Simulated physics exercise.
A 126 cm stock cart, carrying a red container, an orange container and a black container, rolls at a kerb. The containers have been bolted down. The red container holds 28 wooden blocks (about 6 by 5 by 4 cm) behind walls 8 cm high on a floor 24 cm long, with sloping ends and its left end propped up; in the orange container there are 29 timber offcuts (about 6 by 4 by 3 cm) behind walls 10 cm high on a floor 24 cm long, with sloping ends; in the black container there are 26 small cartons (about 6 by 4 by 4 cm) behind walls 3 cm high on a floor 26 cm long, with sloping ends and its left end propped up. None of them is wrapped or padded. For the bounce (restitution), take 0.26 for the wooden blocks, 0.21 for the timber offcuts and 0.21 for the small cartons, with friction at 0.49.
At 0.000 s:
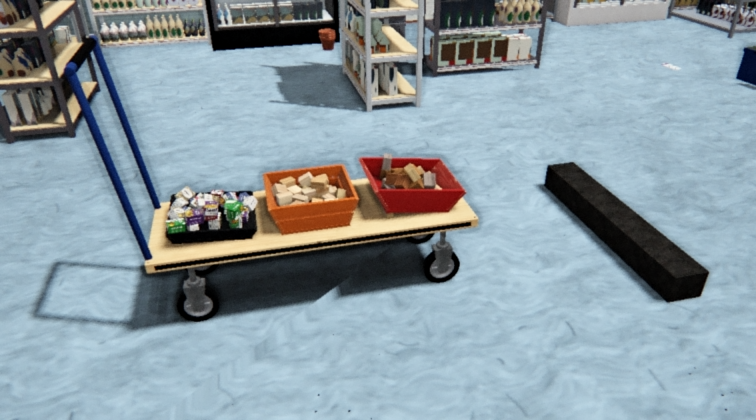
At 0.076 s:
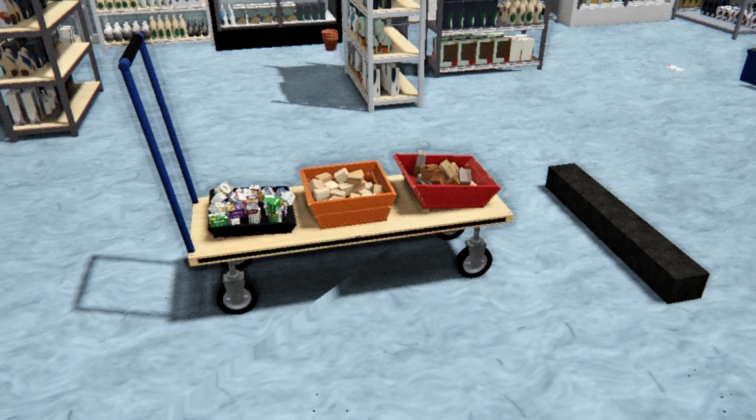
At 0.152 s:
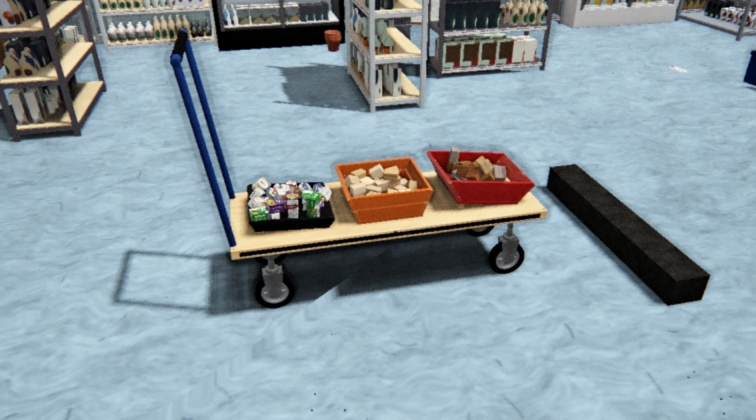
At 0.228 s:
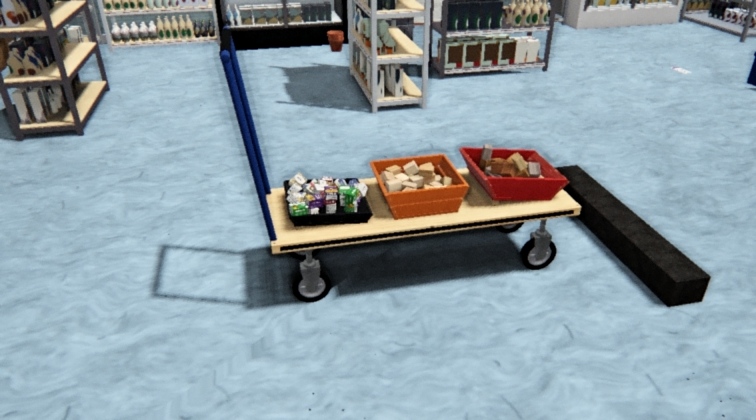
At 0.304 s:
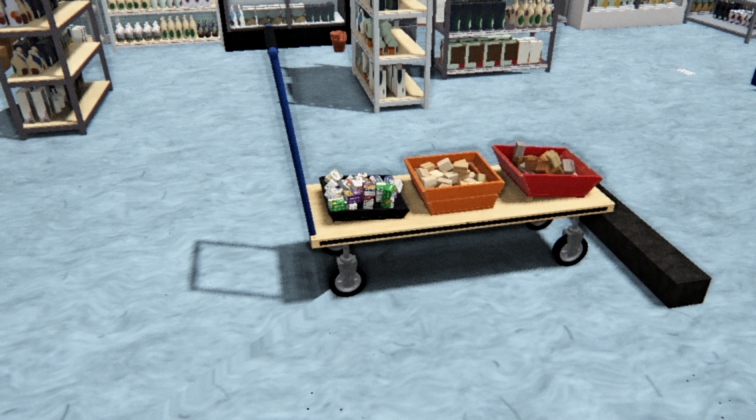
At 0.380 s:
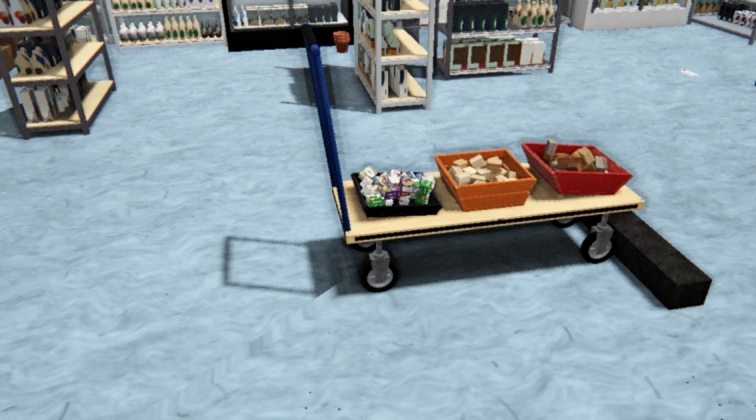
A flat stock cart with a blue handle stands on a pale blue shop floor, seen from slightly above, with stocked shelves behind. It carries a black container of small cartons at left, an orange one of pale blocks in the middle and a red one of brownish wooden pieces at right. The cart rolls rightward to the dark kerb, its load staying inside, while the camera shifts slightly.
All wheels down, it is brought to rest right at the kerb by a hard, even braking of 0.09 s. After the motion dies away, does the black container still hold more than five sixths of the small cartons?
No, more than a sixth are out.
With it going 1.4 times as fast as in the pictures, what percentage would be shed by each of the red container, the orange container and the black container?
Red container 40, orange container 0, black container 50 per cent.
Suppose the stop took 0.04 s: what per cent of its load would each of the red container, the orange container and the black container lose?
Result - red container: 20 percent, orange container: 0 percent, black container: 30 percent.
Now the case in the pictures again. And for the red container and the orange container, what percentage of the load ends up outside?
The red container loses 15 percent and the orange container loses 0 percent.
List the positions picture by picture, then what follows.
In the first picture (places track the rim corner closest to us here; the camera moves round a little), black container (168, 233); red container (377, 190); 77 cm to go; all still inside.
Black container (211, 227); red container (415, 185); 62 cm to go, in the second picture.
Black container (252, 221); red container (451, 181); 47 cm to go, in the third picture.
Black container (292, 216); red container (487, 178); 32 cm to go, in the fourth picture.
Black container (331, 211); red container (522, 174); 17 cm to go, in the fifth picture.
Black container (365, 207); red container (554, 171); stopping; all still inside, in the sixth picture.
After 0.44 s, the red container has all 28, the orange container has all 29 and the black container is down by 2 of 26.
After 0.56 s, the red container is down by 1 of 28, the orange container has all 29 and the black container is down by 5 of 26.
After 0.79 s, the red container is down by 3 of 28, the orange container has all 29 and the black container is down by 7 of 26.
Final count (at 1.30 s), the red container is down by 4 of 28, the orange container has all 29 and the black container is down by 8 of 26. Asked share, 8 of 26, 31 per cent.
